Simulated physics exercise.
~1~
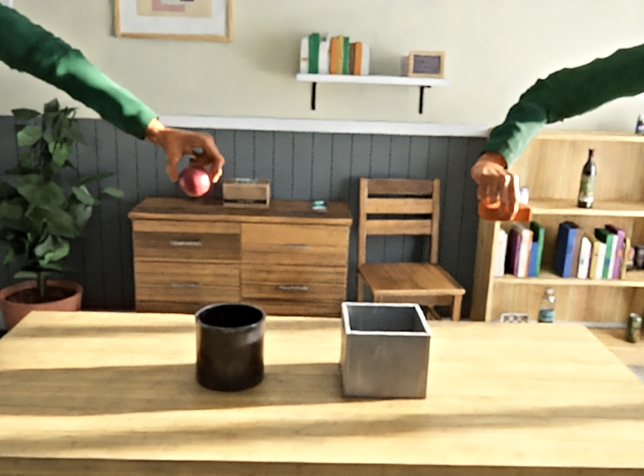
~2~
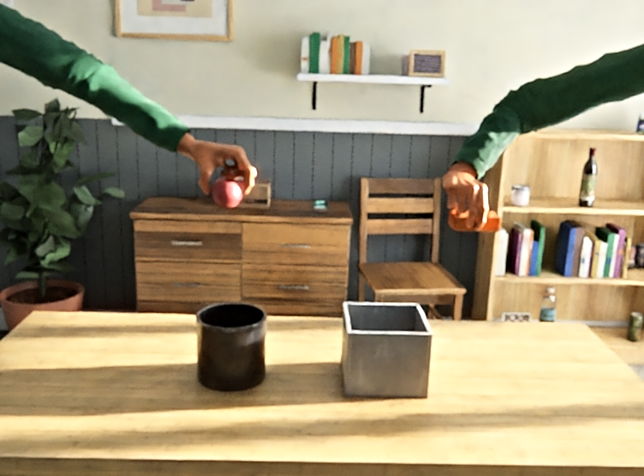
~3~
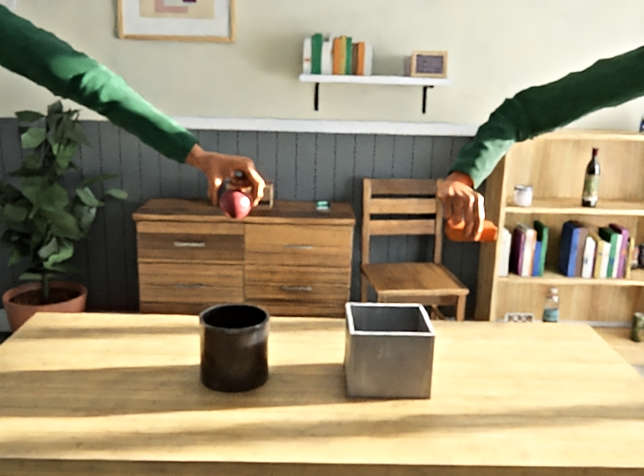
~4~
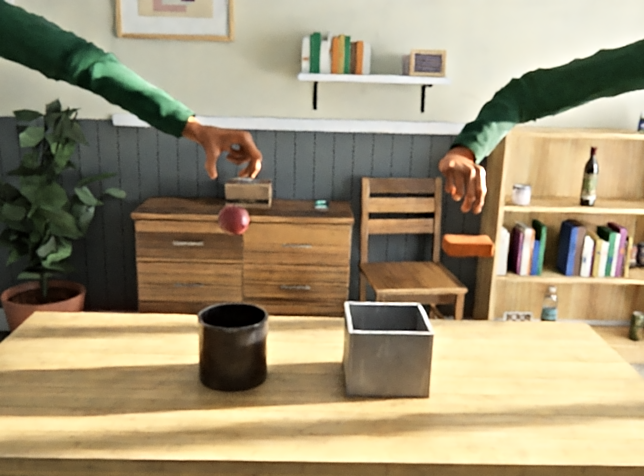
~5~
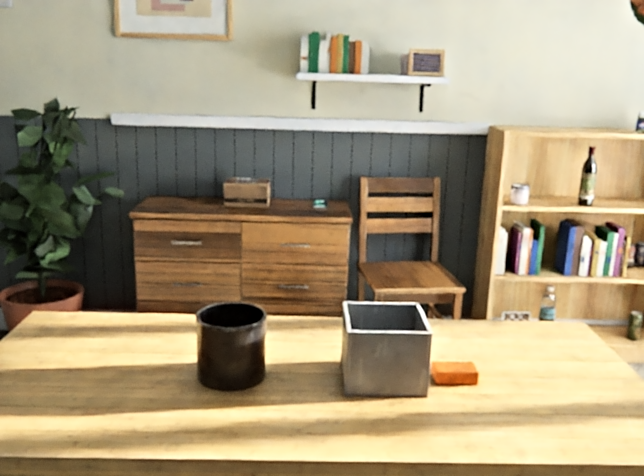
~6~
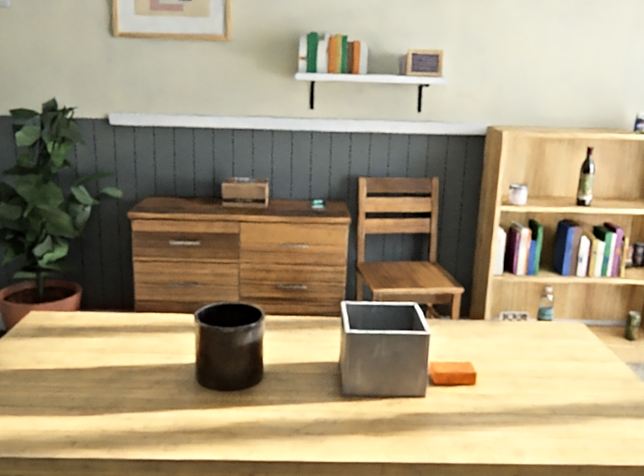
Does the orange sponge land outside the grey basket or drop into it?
The orange sponge lands outside, coming to rest on the table just to the right of the grey basket, while the red apple is caught by the dark pot.
Two hands in green sleeves reach in from either side above a wooden table in a sunlit room, seen from the front by a gently swaying camera. The left hand holds a red apple and the right an orange sponge, over a dark round pot and a grey square basket. The hands shift inward, the apple going right and the sponge left, and sink slightly. Both let go, and the apple and sponge drop. At the end the hands are gone, the apple is out of sight inside the pot, and the sponge lies on the table just right of the basket.
